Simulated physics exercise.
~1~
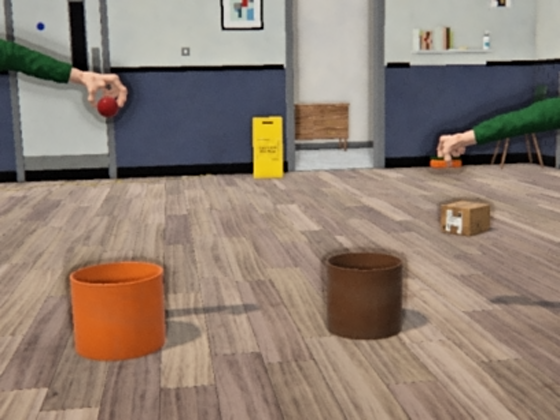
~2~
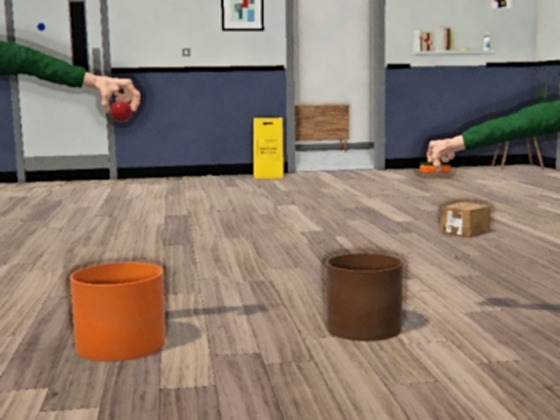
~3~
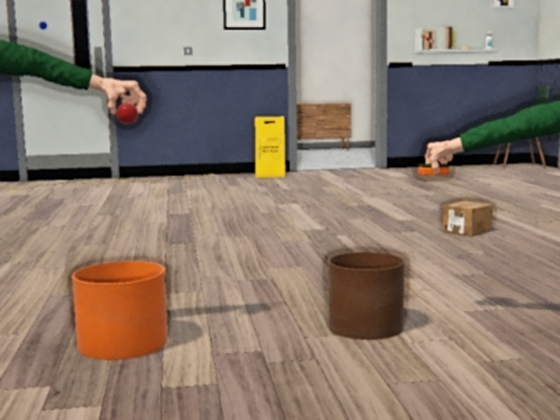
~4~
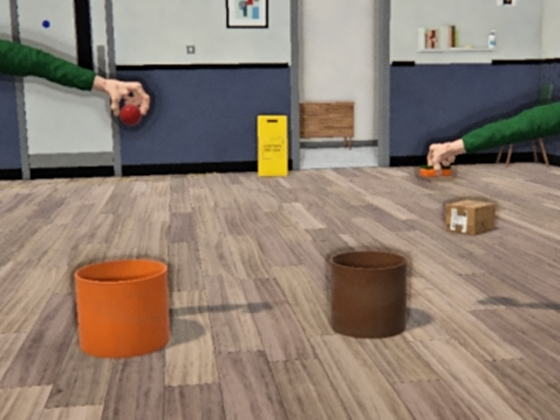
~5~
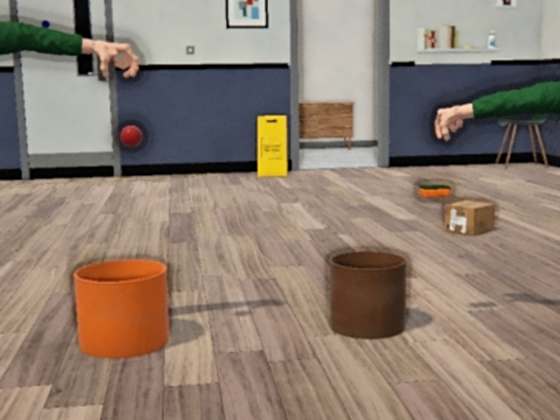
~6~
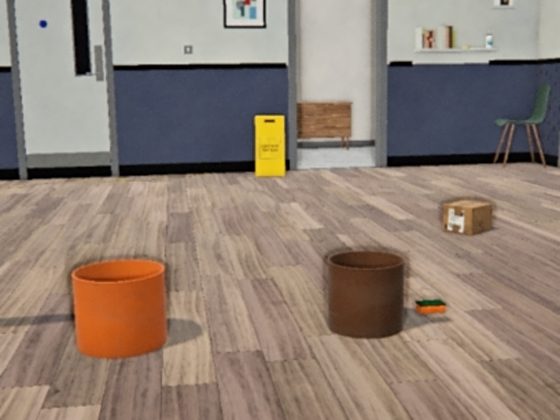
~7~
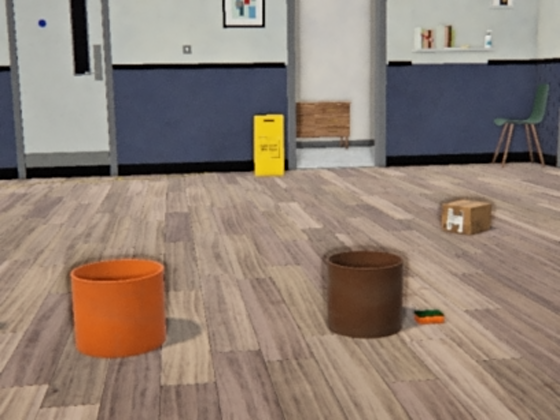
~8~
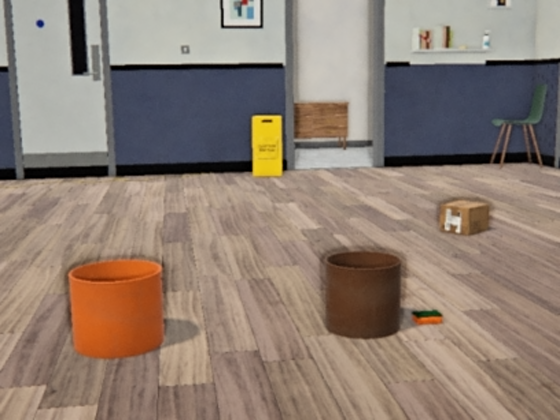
Two green-sleeved arms reach in from either side of a room with a wood-plank floor, seen from the front by a slightly swaying camera. The left hand holds a red tomato above an orange bin, while the right holds an orange and green sponge above and to the right of a brown bucket. A yellow floor sign and a cardboard box stand behind. The tomato shifts right and the sponge slightly left before both hands let go and withdraw. The tomato drops into the orange bin, out of sight, while the sponge misses the bucket and rests on the floor beside it.
